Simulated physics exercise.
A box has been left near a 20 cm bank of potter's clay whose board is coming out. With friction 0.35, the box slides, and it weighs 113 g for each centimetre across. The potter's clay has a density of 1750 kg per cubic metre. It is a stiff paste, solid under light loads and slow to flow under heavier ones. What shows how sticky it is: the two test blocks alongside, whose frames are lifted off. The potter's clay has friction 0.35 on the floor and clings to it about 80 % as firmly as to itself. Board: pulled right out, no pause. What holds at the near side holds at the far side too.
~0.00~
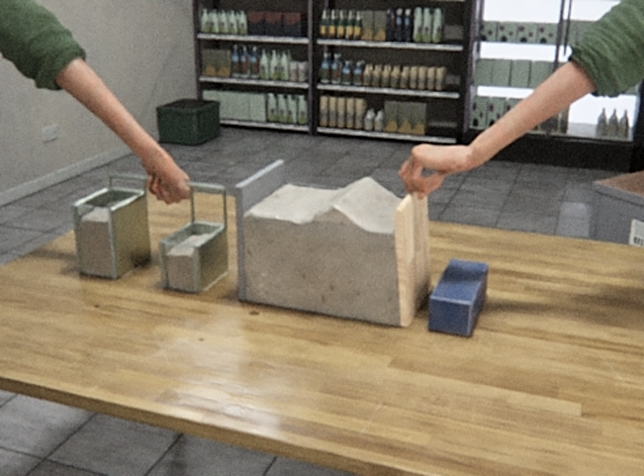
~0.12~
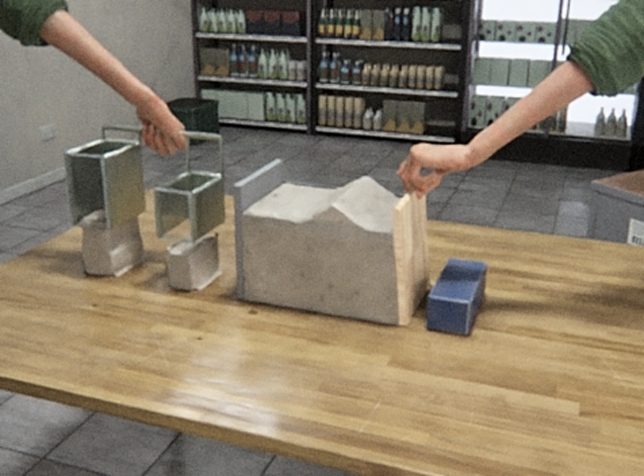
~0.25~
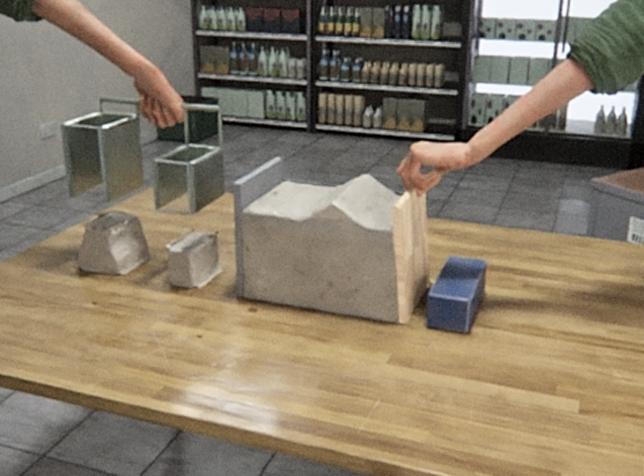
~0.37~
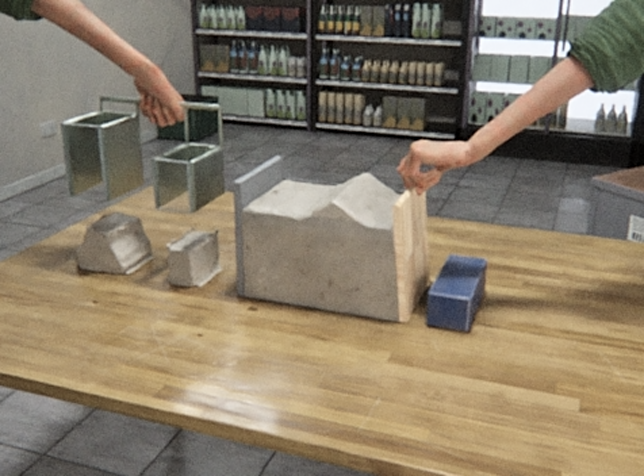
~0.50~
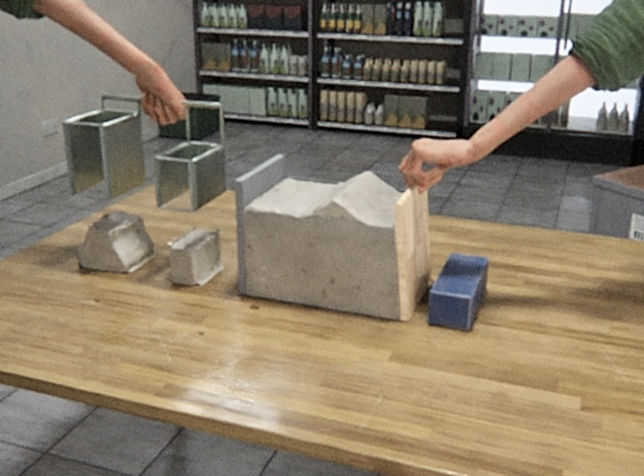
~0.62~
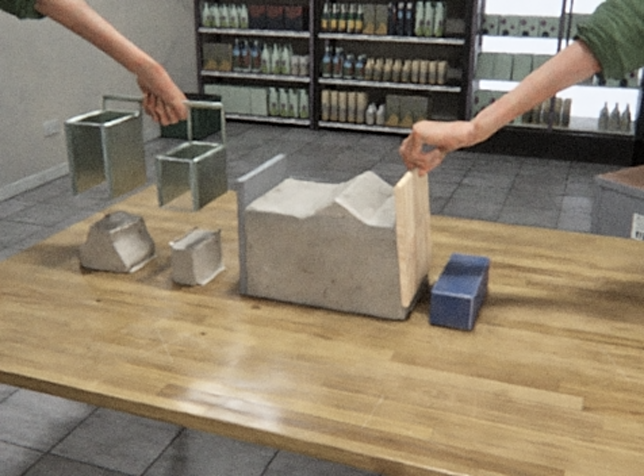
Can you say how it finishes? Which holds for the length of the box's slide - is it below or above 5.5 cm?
Of the two, below.
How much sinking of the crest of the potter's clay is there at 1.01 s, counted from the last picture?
Roughly 3.0 cm.
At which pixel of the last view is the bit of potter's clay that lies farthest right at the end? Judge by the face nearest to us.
Roughly at (443, 319).
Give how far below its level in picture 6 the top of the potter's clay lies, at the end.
Around 3.0 centimetres, give or take.
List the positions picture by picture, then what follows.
The first picture shows top of the board at (394, 231), not yet moved; crest of the potter's clay at (337, 209); block heights 14 cm, 8.7 cm (left to right).
The second picture shows top of the board at (393, 230), not yet moved; crest of the potter's clay at (336, 208); block heights 13 cm, 8.6 cm (left to right).
The third picture shows top of the board at (393, 228), not yet moved; crest of the potter's clay at (336, 206); block heights 11 cm, 8.6 cm (left to right).
The fourth picture shows top of the board at (393, 226), not yet moved; crest of the potter's clay at (336, 204); block heights 10 cm, 8.6 cm (left to right).
The fifth picture shows top of the board at (395, 225), not yet moved; crest of the potter's clay at (338, 203); block heights 10 cm, 8.6 cm (left to right).
The sixth picture shows top of the board at (395, 207), moved 3.5 cm; crest of the potter's clay at (339, 203); block heights 10 cm, 8.6 cm (left to right).
After 0.80 s, the box has not moved.
After 1.01 s, the box has not moved.
After 1.23 s, the box has been pushed 2.9 cm.
After 1.44 s, the box has been pushed 3.0 cm.
After 1.48 s, the box has been pushed 3.0 cm.
